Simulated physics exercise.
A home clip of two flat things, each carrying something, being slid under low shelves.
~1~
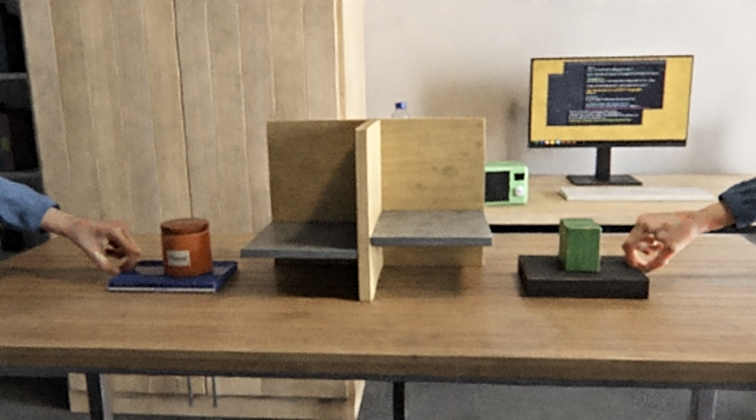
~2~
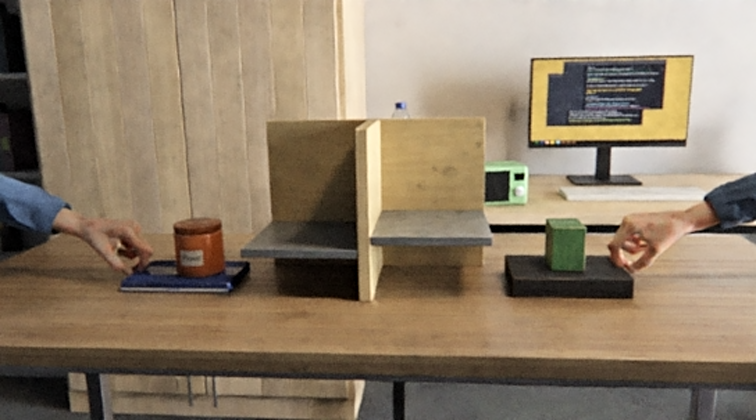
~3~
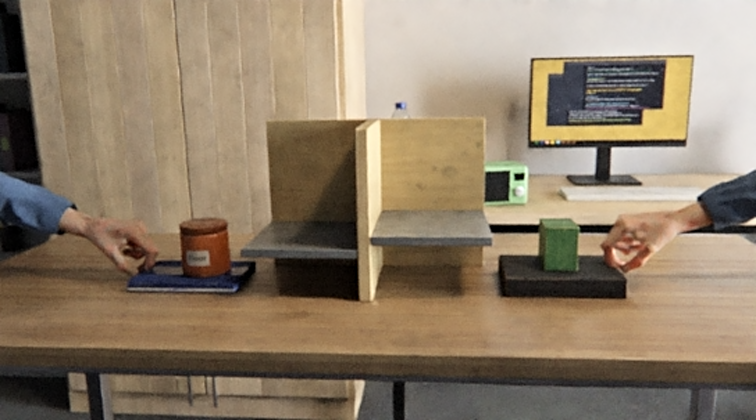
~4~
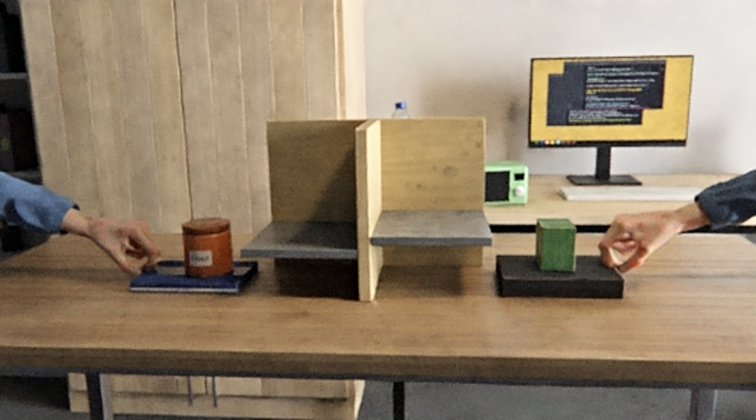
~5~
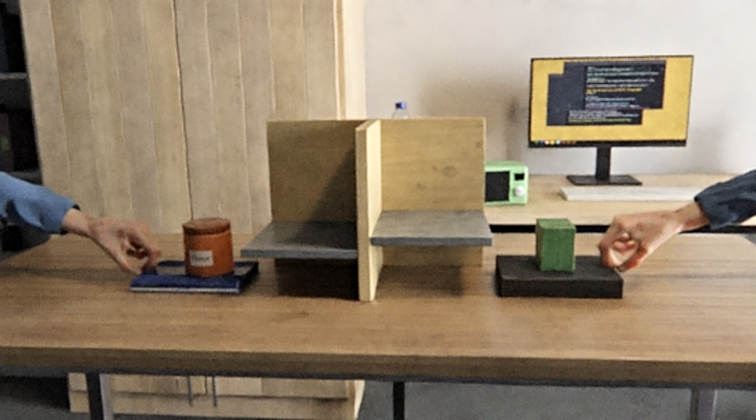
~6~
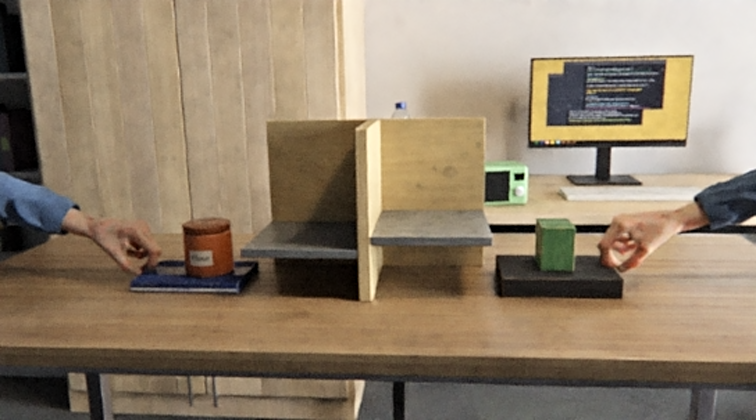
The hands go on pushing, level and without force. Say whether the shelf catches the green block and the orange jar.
Outcome: The green block is knocked back; the orange jar is knocked back.
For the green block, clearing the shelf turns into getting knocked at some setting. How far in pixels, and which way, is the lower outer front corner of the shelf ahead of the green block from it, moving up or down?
Roughly 8 pixels up.
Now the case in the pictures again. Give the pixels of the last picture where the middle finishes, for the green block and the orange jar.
The green block around (471, 250); the orange jar around (236, 252).
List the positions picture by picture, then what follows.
Hands sliding the things forward; green block (579, 244); orange jar (187, 247); shelf (370, 204), in the first picture.
Hands sliding the things forward; orange jar (200, 247); blue box (188, 276), in the second picture.
Hands sliding the things forward; green block (558, 244); black board (558, 275), in the third picture.
Hands sliding the things forward; orange jar (208, 247); shelf (370, 204), in the fourth picture.
Hands sliding the things forward; green block (555, 244); blue box (197, 276), in the fifth picture.
Hands sliding the things forward; green block (554, 244); orange jar (208, 247); black board (555, 275), in the sixth picture.
Then, 1.22 s past the last view, green block leaning 44° off how it started near (503, 240); orange jar pushed back on its carrier near (234, 248).
Finally, the green block strikes the shelf, near (471, 250); the orange jar strikes the shelf, near (237, 252).
